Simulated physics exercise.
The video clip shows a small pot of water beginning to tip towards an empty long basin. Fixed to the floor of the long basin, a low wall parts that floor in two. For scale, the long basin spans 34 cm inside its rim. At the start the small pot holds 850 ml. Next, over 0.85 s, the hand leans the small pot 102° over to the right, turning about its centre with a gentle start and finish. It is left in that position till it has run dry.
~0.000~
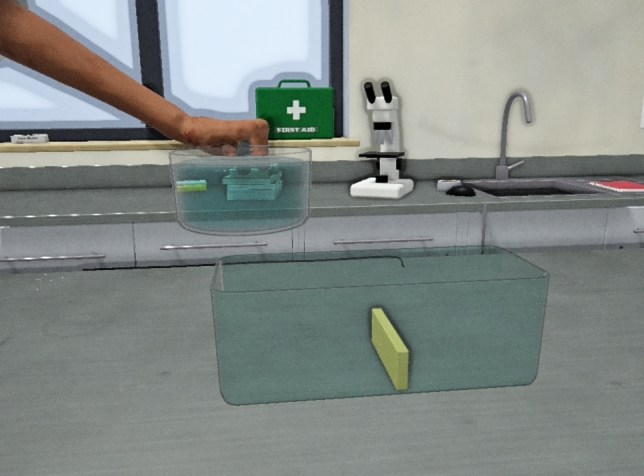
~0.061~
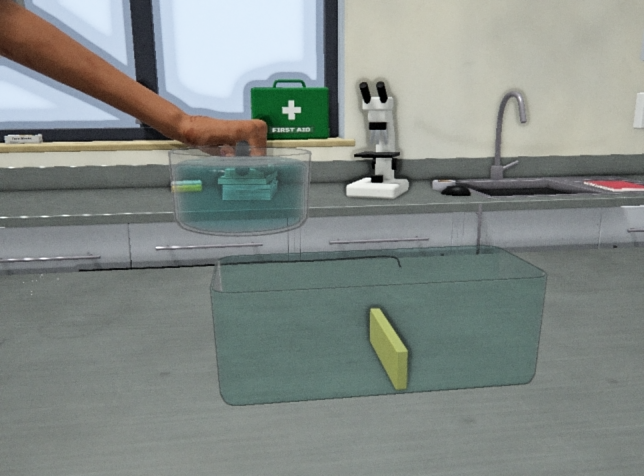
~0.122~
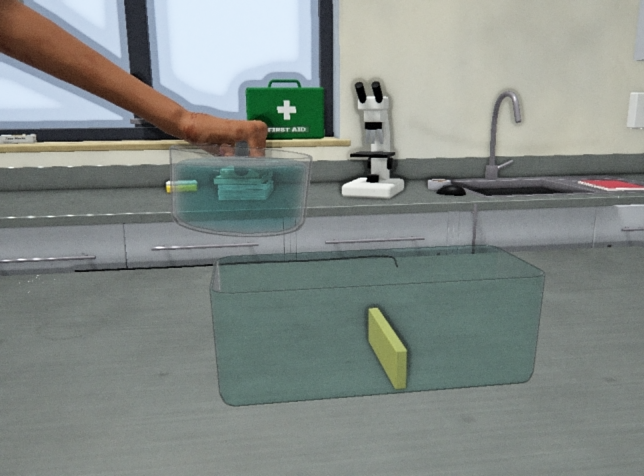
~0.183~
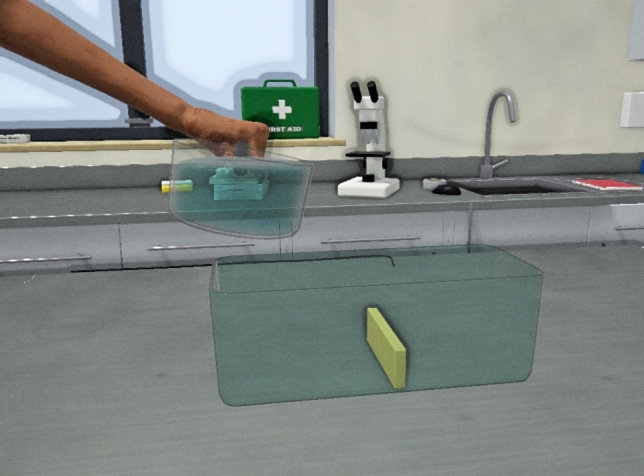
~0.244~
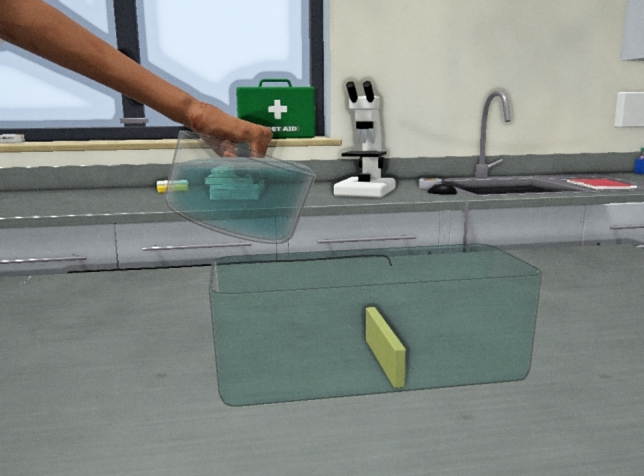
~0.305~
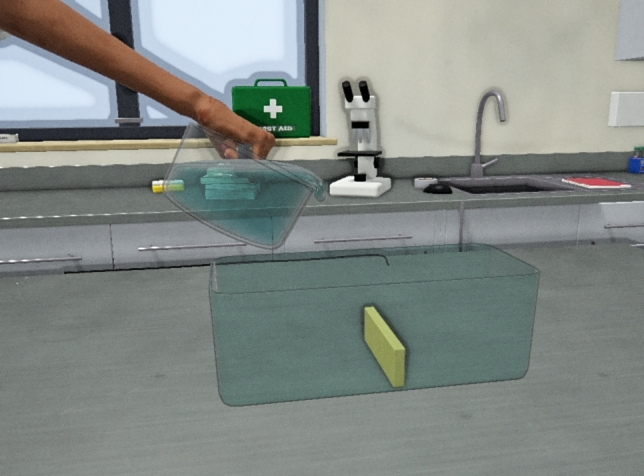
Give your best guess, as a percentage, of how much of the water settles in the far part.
I would say 13 per cent of it settles there.
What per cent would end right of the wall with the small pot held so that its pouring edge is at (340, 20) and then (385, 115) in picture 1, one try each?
Result: 70 per cent, then 90 per cent.
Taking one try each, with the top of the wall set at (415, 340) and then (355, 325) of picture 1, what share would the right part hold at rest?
Result: 20 per cent, then 55 per cent.
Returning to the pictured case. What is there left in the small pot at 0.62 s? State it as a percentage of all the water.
At that time about 32 in a hundred parts are still held.
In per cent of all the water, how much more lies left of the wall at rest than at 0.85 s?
That works out to roughly 6 per cent of the whole.
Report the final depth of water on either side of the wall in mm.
Roughly 32 mm on the left side and 6 mm on the right side.
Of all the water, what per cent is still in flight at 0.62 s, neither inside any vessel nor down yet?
Around 26 in a hundred.
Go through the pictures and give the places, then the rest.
In the first frame, tilt 0°; pouring edge (310, 152); surface from (175, 163) to (308, 161); the long basin's rim runs from (215, 275) to (524, 261); the wall's top is at (389, 329).
In the second frame, tilt 1°; pouring edge (309, 154); surface from (174, 164) to (307, 162).
In the third frame, tilt 5°; pouring edge (310, 158); surface from (175, 163) to (307, 164).
In the fourth frame, tilt 11°; pouring edge (312, 166); surface from (176, 164) to (309, 165).
In the fifth frame, tilt 19°; pouring edge (313, 176); surface from (175, 167) to (309, 169); 1 per cent is over the edge.
In the sixth frame, tilt 29°; pouring edge (313, 189); surface from (172, 169) to (312, 180); 5 per cent is over the edge.
By 0.62 s the tilt is 84° and 33 per cent is still to pour, 36 is left of the wall and 6 right of it.
By 0.85 s the tilt is 102° and 7 per cent is still to pour, 79 is left of the wall and 10 right of it.
By 1.09 s the tilt is 102° and 1 per cent is still to pour, 85 is left of the wall and 12 right of it.
By 1.35 s the tilt is 102° and 0 per cent is still to pour, 85 is left of the wall and 13 right of it.
At rest 85 per cent lies left of the wall, 13 right of it and 2 outside.
